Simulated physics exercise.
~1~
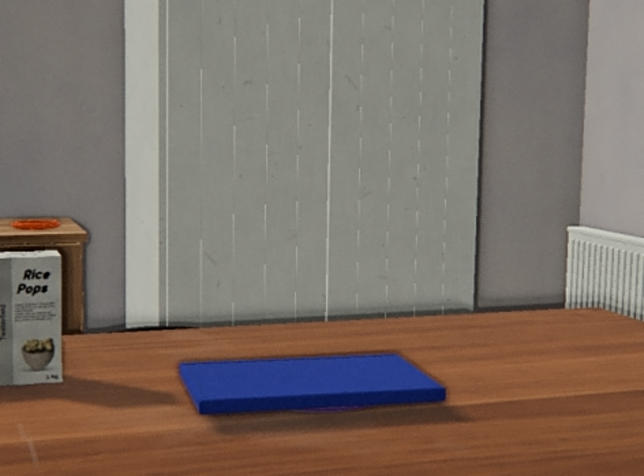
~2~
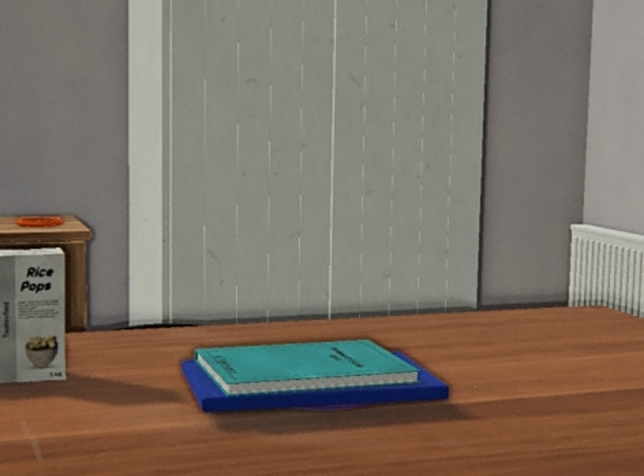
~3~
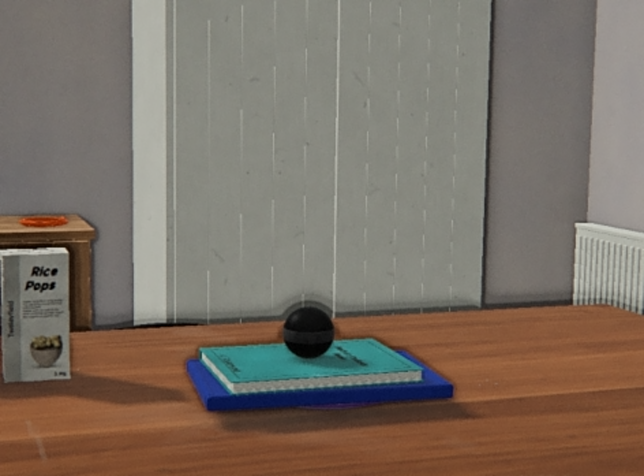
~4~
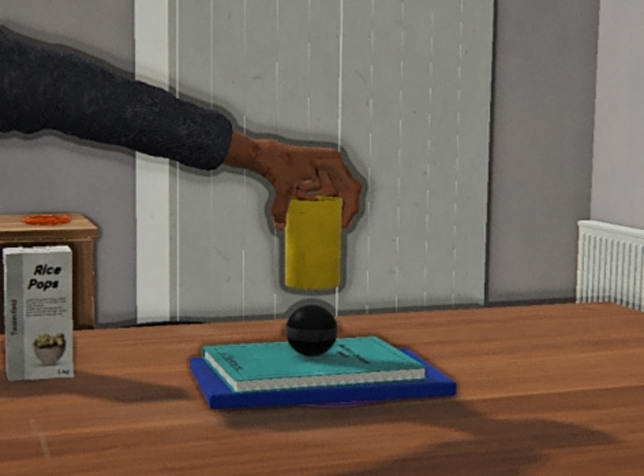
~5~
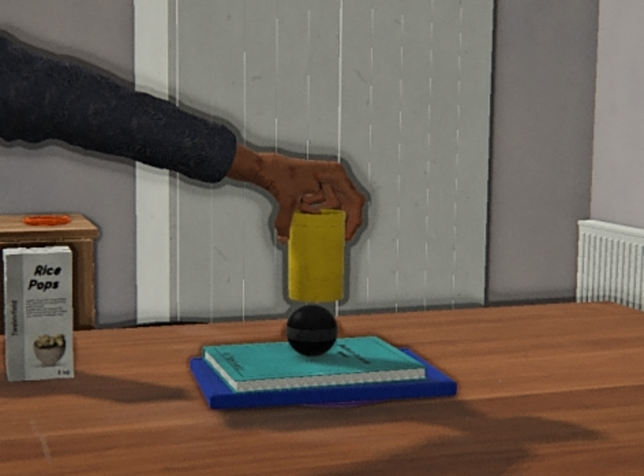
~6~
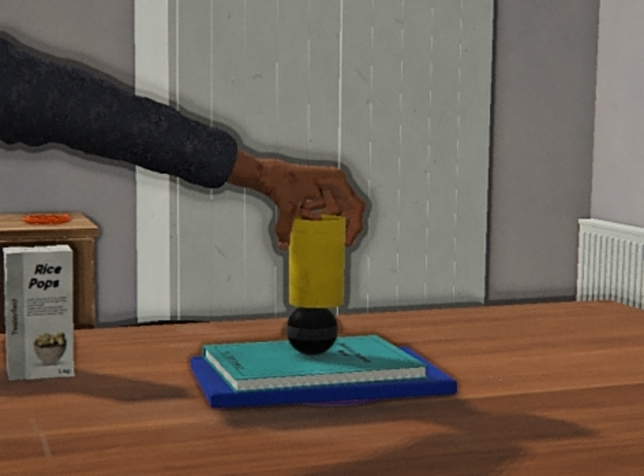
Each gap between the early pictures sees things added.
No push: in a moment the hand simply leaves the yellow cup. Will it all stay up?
Something topples.
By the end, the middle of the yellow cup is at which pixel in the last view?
It finishes at about (550, 355).
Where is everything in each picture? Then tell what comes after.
In the first picture, the last thing is not in view yet.
In the second picture, the last thing is not in view yet; turquoise book (304, 366).
In the third picture, the last thing is not in view yet.
The fourth picture shows still above its spot; yellow cup (313, 242); black ball (312, 331).
The fifth picture shows still above its spot; yellow cup (317, 255); turquoise book (312, 363).
The sixth picture shows set down, still held; yellow cup (317, 261).
Then, 0.60 s past the last view, yellow cup now fallen.
Then, 0.90 s past the last view, things are still on the move.
Finally, fallen, yellow cup; the other 6 still in place. Final places as the last picture's camera would see them, yellow cup near (550, 355). The pile gives way.
